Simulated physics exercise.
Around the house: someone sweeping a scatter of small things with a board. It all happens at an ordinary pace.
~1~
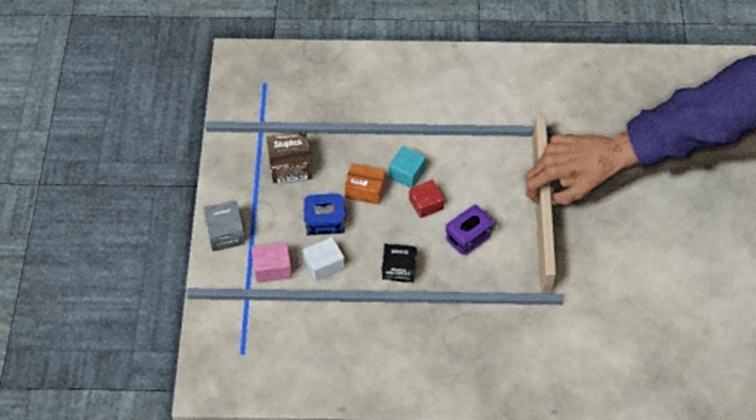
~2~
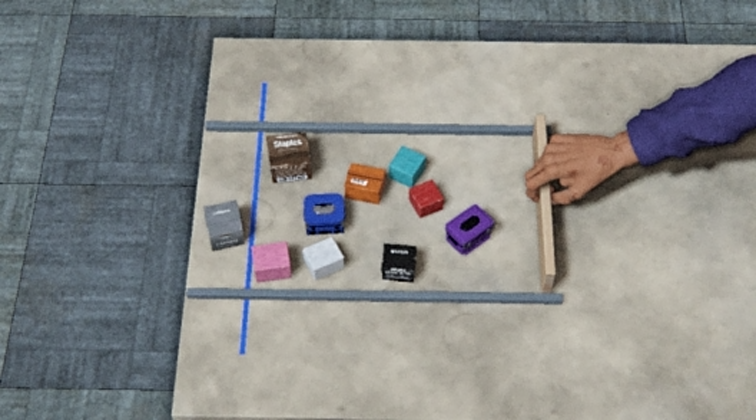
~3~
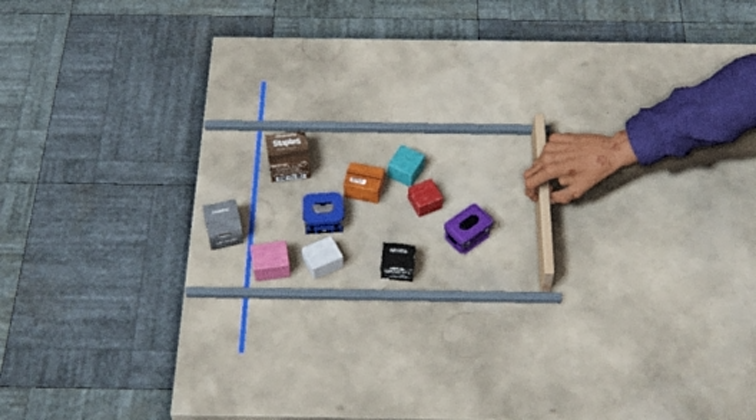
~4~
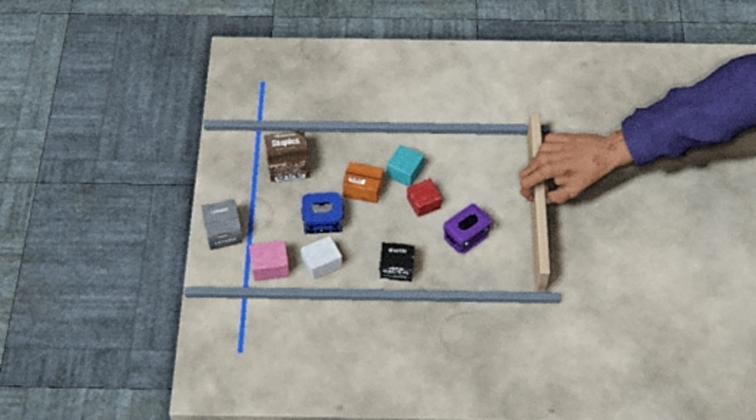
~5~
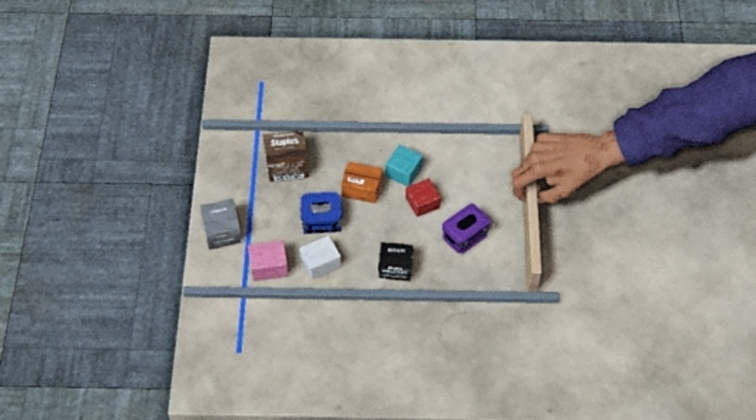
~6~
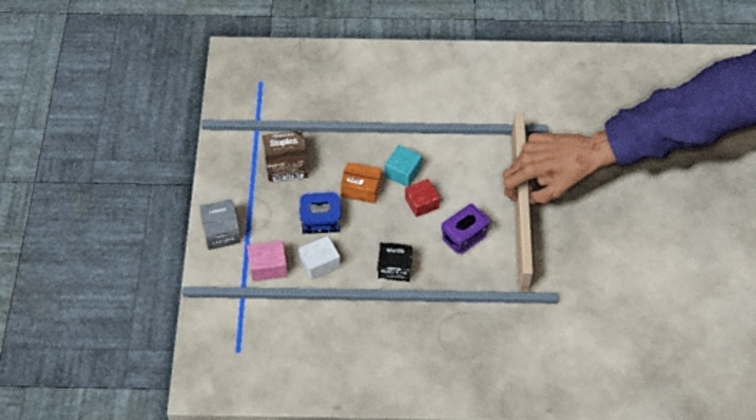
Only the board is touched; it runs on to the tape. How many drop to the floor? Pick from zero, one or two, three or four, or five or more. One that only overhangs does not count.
Outcome: The number that fall off is one or two.
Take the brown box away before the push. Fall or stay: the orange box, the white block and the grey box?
The orange box holds on, the white block stays on, the grey box tumbles off.
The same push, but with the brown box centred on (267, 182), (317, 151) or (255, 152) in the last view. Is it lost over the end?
In turn it drops off; holds on; stays on.
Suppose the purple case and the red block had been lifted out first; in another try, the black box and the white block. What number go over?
Fallen: 1, and 1 in the other try.
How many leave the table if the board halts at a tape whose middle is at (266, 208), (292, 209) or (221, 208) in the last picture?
The counts: 2, 0 and 6.
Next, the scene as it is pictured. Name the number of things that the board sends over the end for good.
The count is 2.
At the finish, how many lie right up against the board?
That makes 4.
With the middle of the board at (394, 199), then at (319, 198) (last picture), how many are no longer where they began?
The counts are 5 and 9.
Early on, none off yet; grey box at rest near (220, 224); pink block at rest near (267, 261); brown box at rest near (285, 156).
A while later, none off yet; grey box travelled a little near (200, 222); pink block travelled well along near (200, 254); brown box travelled about its own width near (243, 154).
Finally, the number that fall off is one or two; lost, pink block and grey box.
